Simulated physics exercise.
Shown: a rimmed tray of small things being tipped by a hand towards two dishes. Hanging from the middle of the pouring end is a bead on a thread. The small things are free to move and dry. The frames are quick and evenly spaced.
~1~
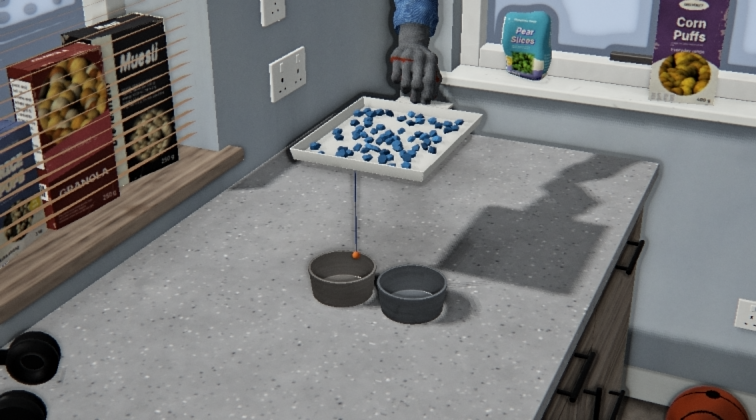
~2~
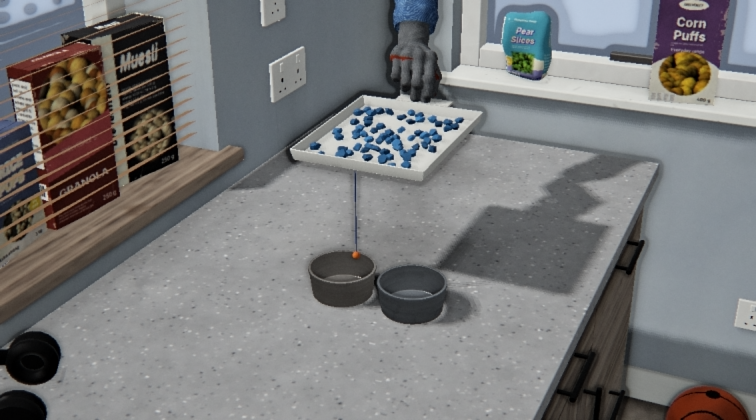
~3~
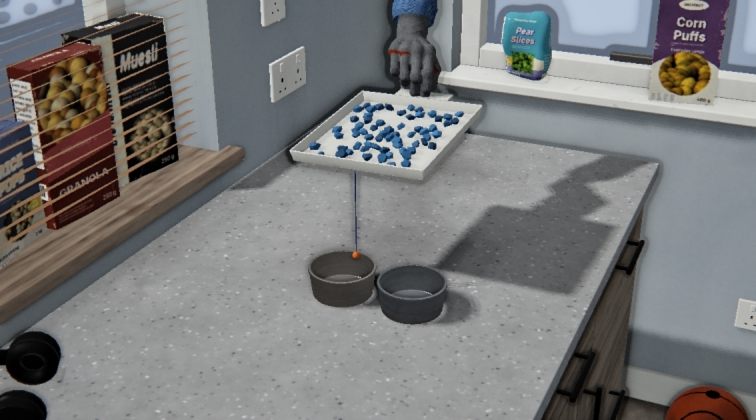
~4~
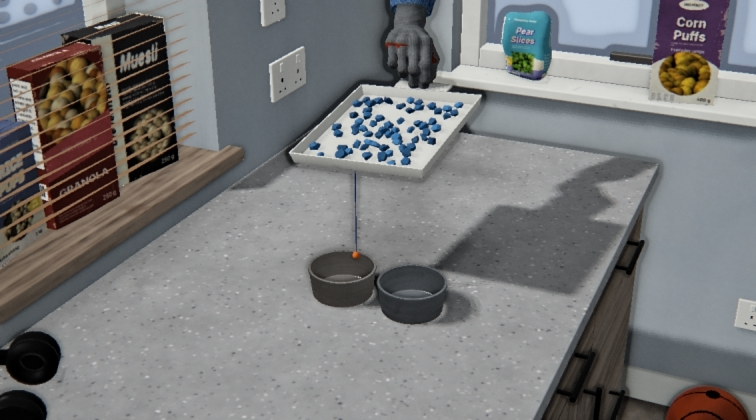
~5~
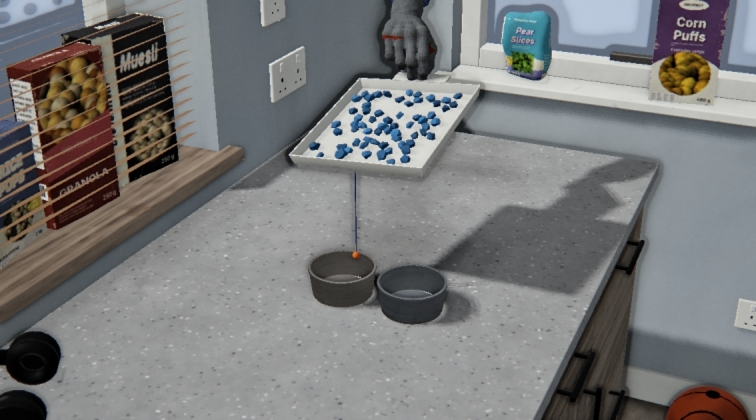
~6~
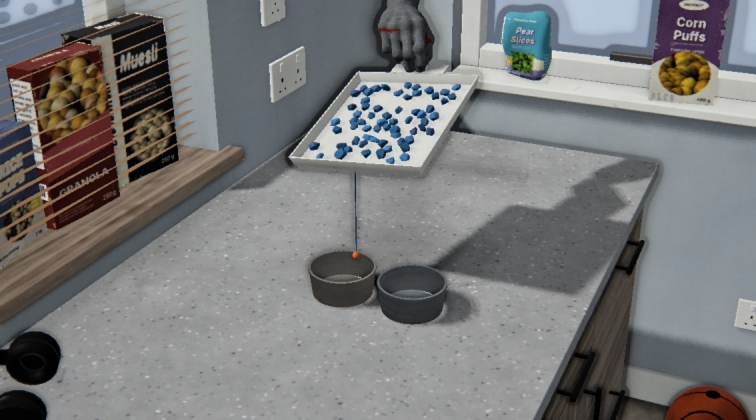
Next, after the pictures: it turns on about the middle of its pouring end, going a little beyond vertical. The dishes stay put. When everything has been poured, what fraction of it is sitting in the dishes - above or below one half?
Below one half.
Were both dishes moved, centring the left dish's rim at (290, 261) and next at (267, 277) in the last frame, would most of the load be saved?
Taking the tries in order: A major share, followed by a minor share.
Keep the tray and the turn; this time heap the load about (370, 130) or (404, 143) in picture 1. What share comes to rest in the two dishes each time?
Some 10 and then some 30 per cent.
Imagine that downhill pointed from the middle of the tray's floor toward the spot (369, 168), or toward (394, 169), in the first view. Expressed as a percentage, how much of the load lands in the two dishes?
In turn some 40 and 70 per cent.
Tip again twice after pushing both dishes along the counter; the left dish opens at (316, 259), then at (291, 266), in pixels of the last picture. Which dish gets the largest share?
First try, the one on the left; second try, the one on the left.
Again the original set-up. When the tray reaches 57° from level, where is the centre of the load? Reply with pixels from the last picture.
Somewhere near pixel (324, 151).
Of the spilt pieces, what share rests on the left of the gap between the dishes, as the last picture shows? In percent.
Share on the left: Near 100 %.
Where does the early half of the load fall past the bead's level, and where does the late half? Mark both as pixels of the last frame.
Around (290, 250), followed by around (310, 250).
Just after the last frame, tray tipped steeply; almost all on the tray; just a few in the air.
A moment on, tray tipped right over; roughly two thirds on the tray; about a tenth in the left dish; roughly a quarter outside both; about a tenth in the air.
Further on, tray tipped past a quarter turn; roughly a quarter in the left dish; the larger part outside both.
When it is over, tray tipped past a quarter turn; not one in the right dish; roughly a quarter in the left dish; the larger part outside both.
